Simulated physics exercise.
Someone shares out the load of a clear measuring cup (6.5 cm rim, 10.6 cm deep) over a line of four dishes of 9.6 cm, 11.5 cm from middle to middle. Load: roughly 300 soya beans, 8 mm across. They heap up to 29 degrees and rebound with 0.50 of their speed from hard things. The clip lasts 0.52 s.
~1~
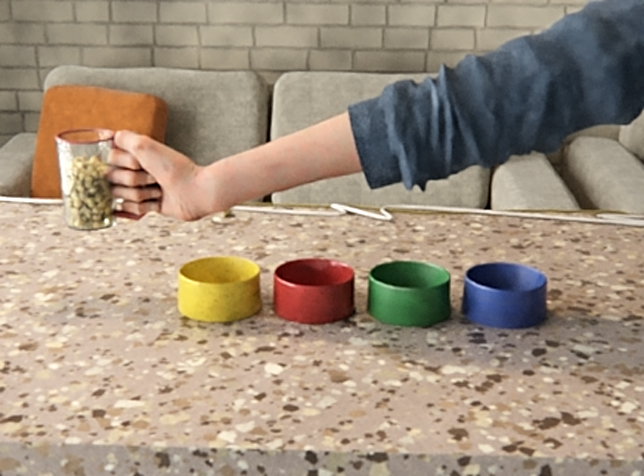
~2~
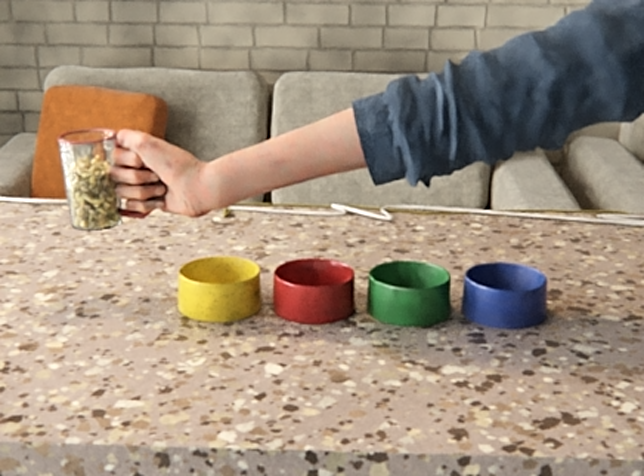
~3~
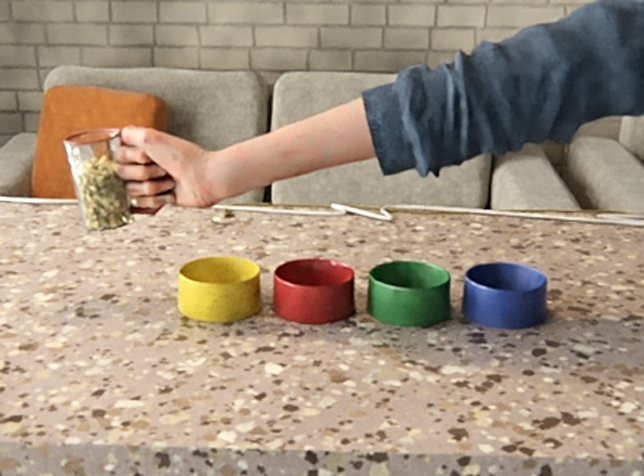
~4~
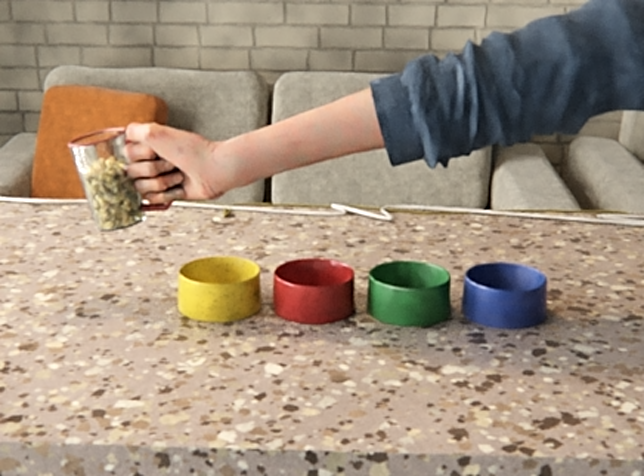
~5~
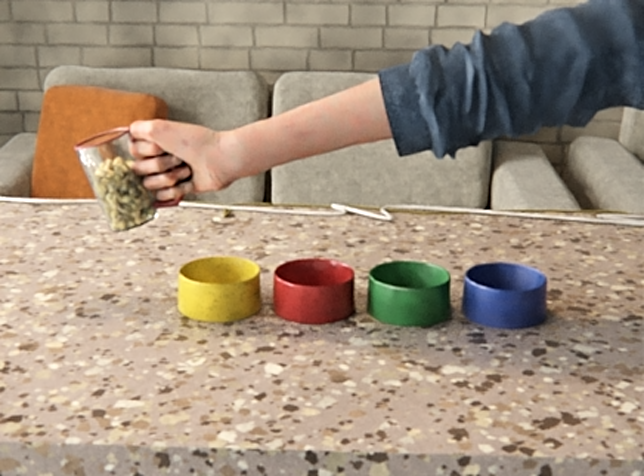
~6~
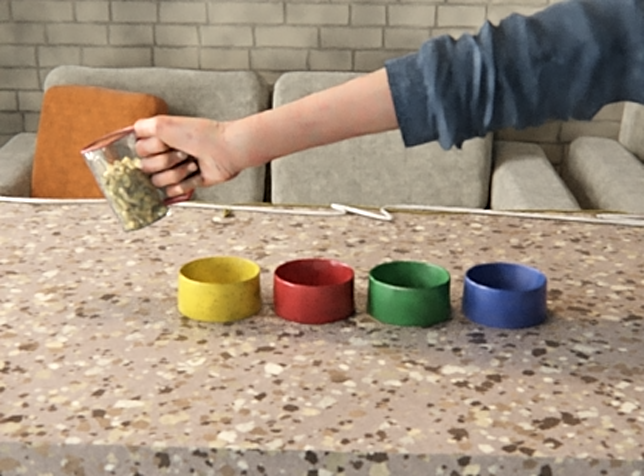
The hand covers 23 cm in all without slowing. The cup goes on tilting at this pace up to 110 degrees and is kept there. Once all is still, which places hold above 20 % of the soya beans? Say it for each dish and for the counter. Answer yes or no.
Red: No, blue: No, green: No, yellow: Yes, counter: No.
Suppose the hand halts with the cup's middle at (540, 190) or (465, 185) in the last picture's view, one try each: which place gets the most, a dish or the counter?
Most goes to: Yellow, then yellow.
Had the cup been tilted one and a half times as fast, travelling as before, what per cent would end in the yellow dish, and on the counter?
Then: Yellow 40, counter 60.
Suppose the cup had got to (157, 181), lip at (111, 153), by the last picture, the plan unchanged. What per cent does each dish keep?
Red 0, blue 0, green 0, yellow 100.
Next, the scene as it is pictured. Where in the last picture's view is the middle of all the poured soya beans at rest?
Near (216, 289).
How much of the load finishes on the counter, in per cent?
Some 0 per cent.
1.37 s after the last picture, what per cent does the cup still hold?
About 100 per cent.
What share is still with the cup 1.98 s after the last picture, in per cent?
About 45 per cent.
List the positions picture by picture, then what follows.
In the first picture, cup at (89, 180), tilt 0 degrees, lip at (58, 136), moved 0.0 cm; middle of the pieces at (93, 192); yellow dish at (219, 270); red dish at (314, 272); green dish at (410, 275); blue dish at (506, 277).
In the second picture, cup at (92, 180), tilt 2 degrees, lip at (60, 137), moved 0.5 cm; middle of the pieces at (97, 191).
In the third picture, cup at (101, 180), tilt 7 degrees, lip at (65, 140), moved 1.5 cm; middle of the pieces at (107, 191).
In the fourth picture, cup at (110, 180), tilt 12 degrees, lip at (71, 143), moved 2.6 cm; middle of the pieces at (117, 191).
In the fifth picture, cup at (119, 181), tilt 18 degrees, lip at (77, 146), moved 3.6 cm; middle of the pieces at (126, 191).
In the sixth picture, cup at (128, 181), tilt 23 degrees, lip at (83, 150), moved 4.7 cm; middle of the pieces at (136, 190); yellow dish at (219, 270); red dish at (314, 272); green dish at (410, 275); blue dish at (506, 277).
Then, 0.82 s after the last picture, tilt 64 degrees; cup holds 100 %.
Then, 1.37 s after the last picture, tilt 91 degrees; cup holds 100 %.
Then, 1.98 s after the last picture, tilt 110 degrees; cup holds 45 %, yellow 50 %.
In the end, red 0 %, blue 0 %, green 0 %, yellow 100 %, counter 0 %.
